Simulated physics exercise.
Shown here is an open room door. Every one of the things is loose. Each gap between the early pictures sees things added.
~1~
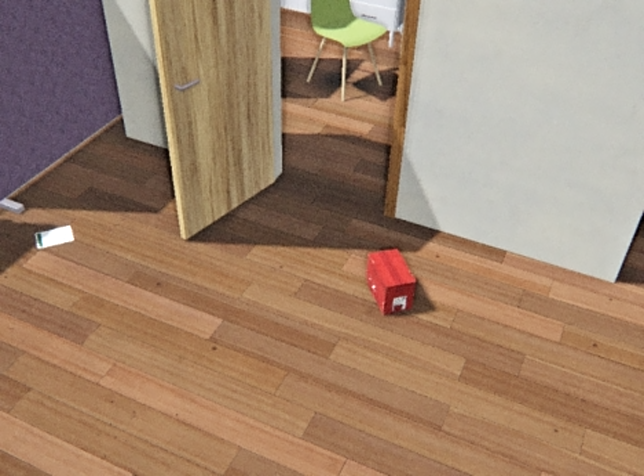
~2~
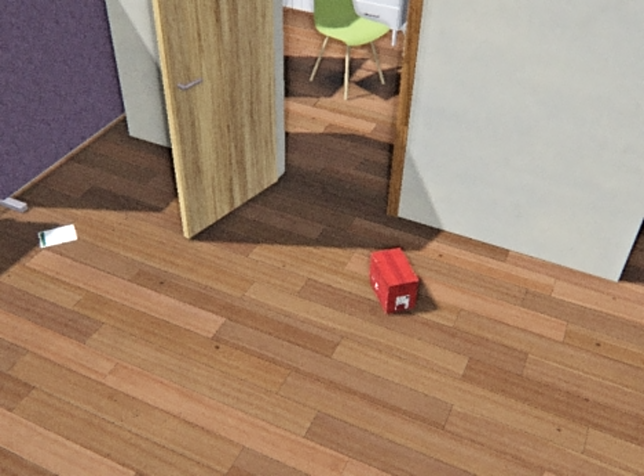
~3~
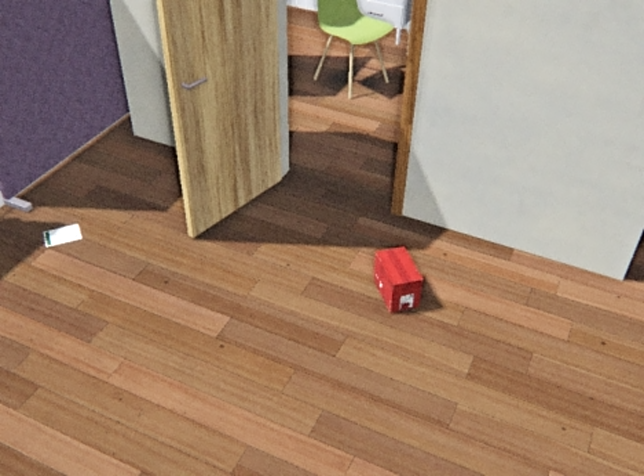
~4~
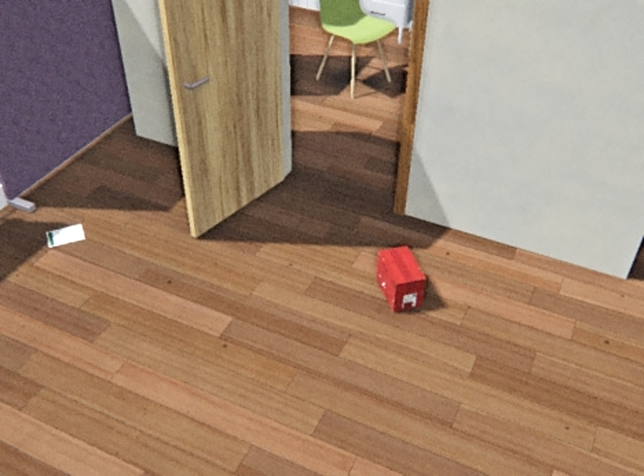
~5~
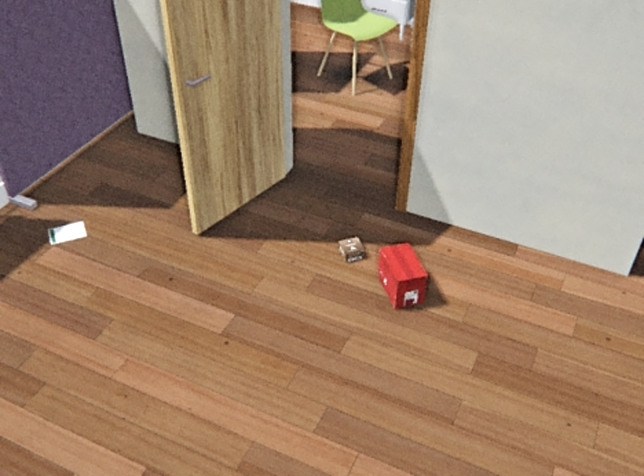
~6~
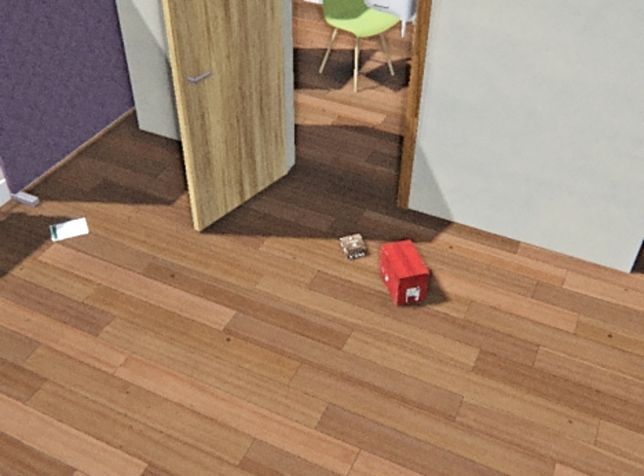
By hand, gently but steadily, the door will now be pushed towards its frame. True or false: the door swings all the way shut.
True.
Then, 0.50 s later than the last frame, door 85° open.
Then, 0.80 s later than the last frame, door 59° open.
Then, 1.10 s later than the last frame, door 29° open.
Then, 1.30 s later than the last frame, door 8° open.
When it is over, door 0° open; both as before. End places, in pixels of the last picture, brown box near (353, 247).
